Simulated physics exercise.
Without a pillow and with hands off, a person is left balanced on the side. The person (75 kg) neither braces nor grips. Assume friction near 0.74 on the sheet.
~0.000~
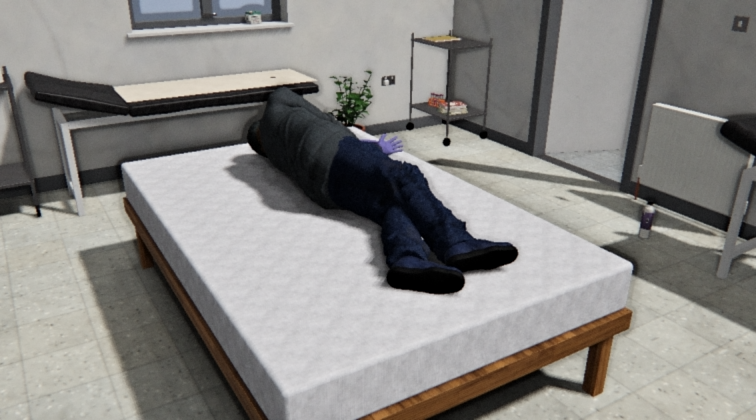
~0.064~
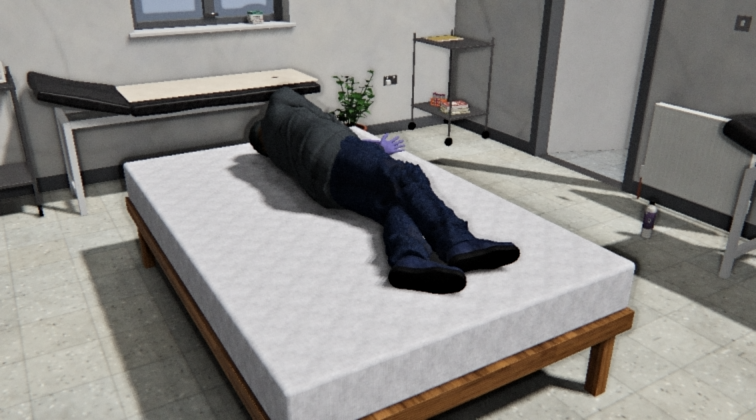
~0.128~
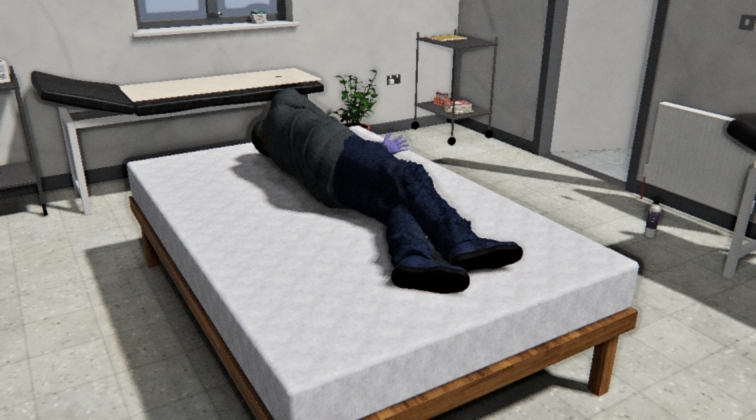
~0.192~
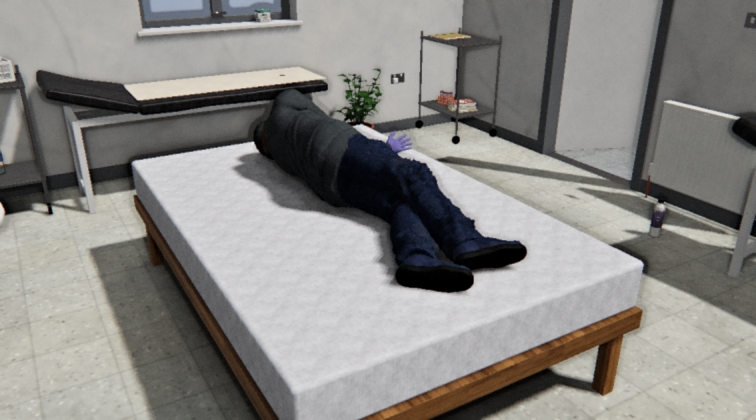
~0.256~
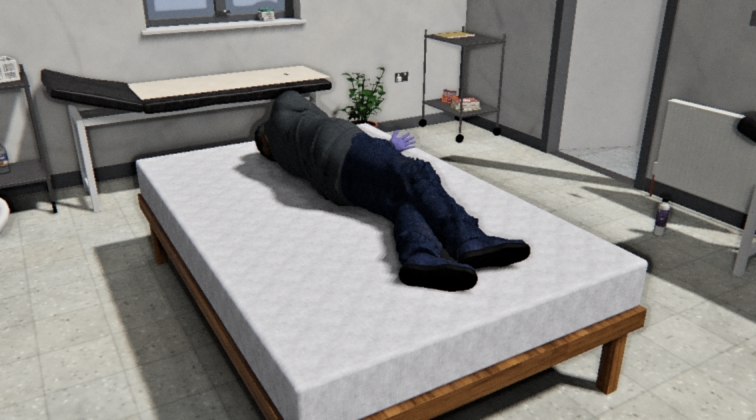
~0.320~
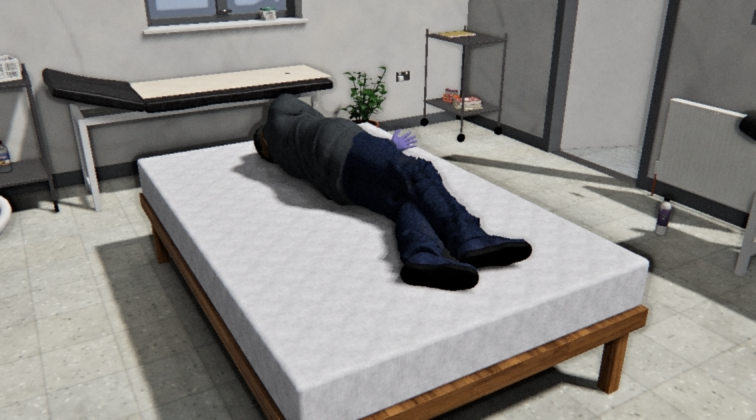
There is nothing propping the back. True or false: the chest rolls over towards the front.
False, it rolls backwards.
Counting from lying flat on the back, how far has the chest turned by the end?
Some 60°.
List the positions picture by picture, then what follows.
In the first frame, chest (285, 134); shoulders at 85°.
In the second frame, chest (287, 134); shoulders at 85°.
In the third frame, chest (289, 135); shoulders at 85°.
In the fourth frame, chest (291, 136); shoulders at 80°.
In the fifth frame, chest (292, 138); shoulders at 80°.
In the sixth frame, chest (292, 140); shoulders at 70°.
After 0.54 s the chest is turned 60° from lying flat on the back, near (285, 145) in the last picture's view.
After 0.94 s the chest is turned 55° from lying flat on the back, near (281, 147) in the last picture's view.
After 1.54 s the chest is turned 55° from lying flat on the back, near (281, 147) in the last picture's view.
When all is still (2.2 s), chest sinks back.
